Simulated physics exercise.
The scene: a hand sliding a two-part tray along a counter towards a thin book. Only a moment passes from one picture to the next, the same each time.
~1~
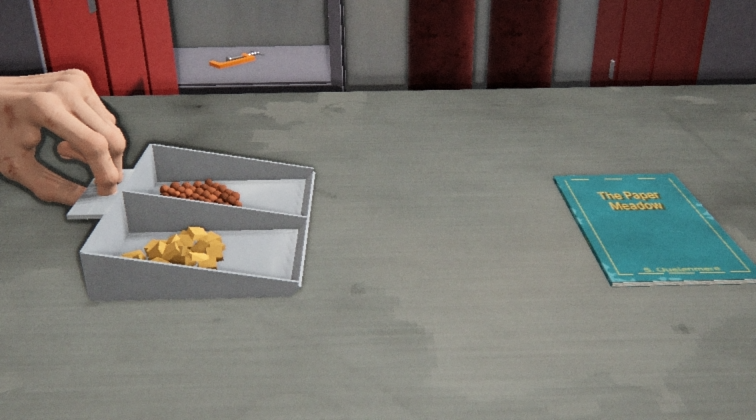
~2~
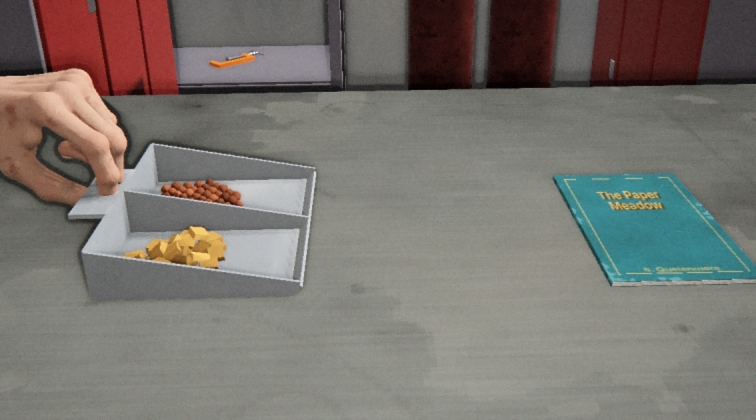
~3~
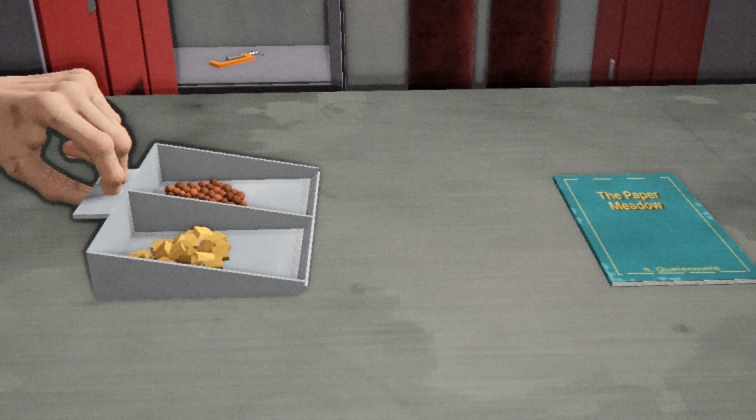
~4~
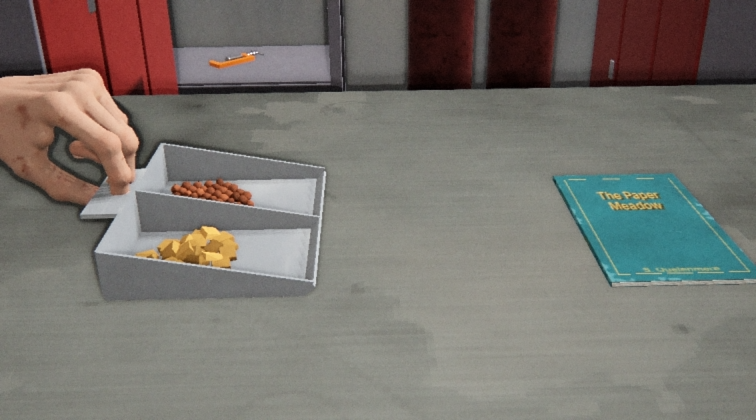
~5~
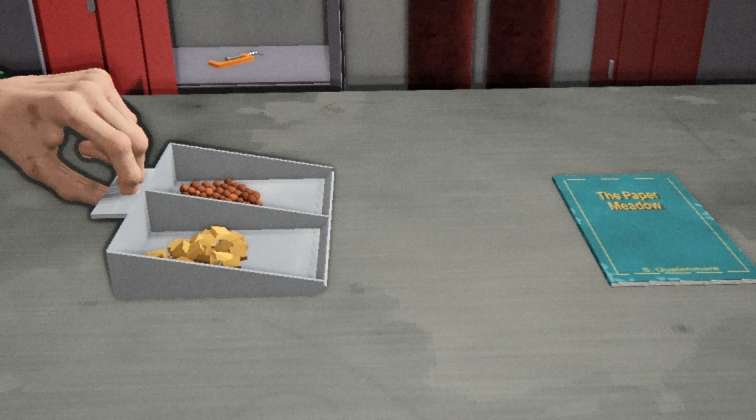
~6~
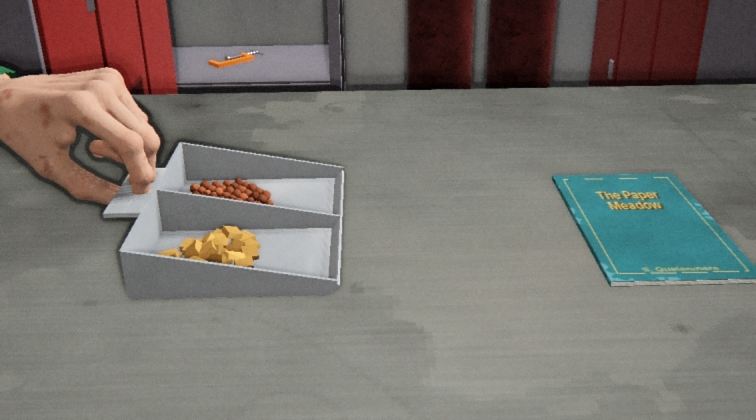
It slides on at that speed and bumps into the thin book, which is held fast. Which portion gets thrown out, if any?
The front portion stays in the tray; the back portion stays in the tray.
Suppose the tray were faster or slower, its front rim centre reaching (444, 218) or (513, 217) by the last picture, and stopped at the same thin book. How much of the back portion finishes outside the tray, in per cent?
About 0 and 30 per cent.
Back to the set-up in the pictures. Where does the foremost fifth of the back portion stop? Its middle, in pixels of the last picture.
Roughly at (493, 196).
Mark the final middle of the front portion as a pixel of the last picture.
At about (475, 252).
Then, 0.53 s on from there, tray still sliding, front rim near (453, 218); front portion all inside; back portion all inside.
Then, 1.17 s on from there, tray stopped at the thin book; front portion all inside; back portion all inside.
In the end, tray stopped at the thin book; front portion all inside; back portion all inside.
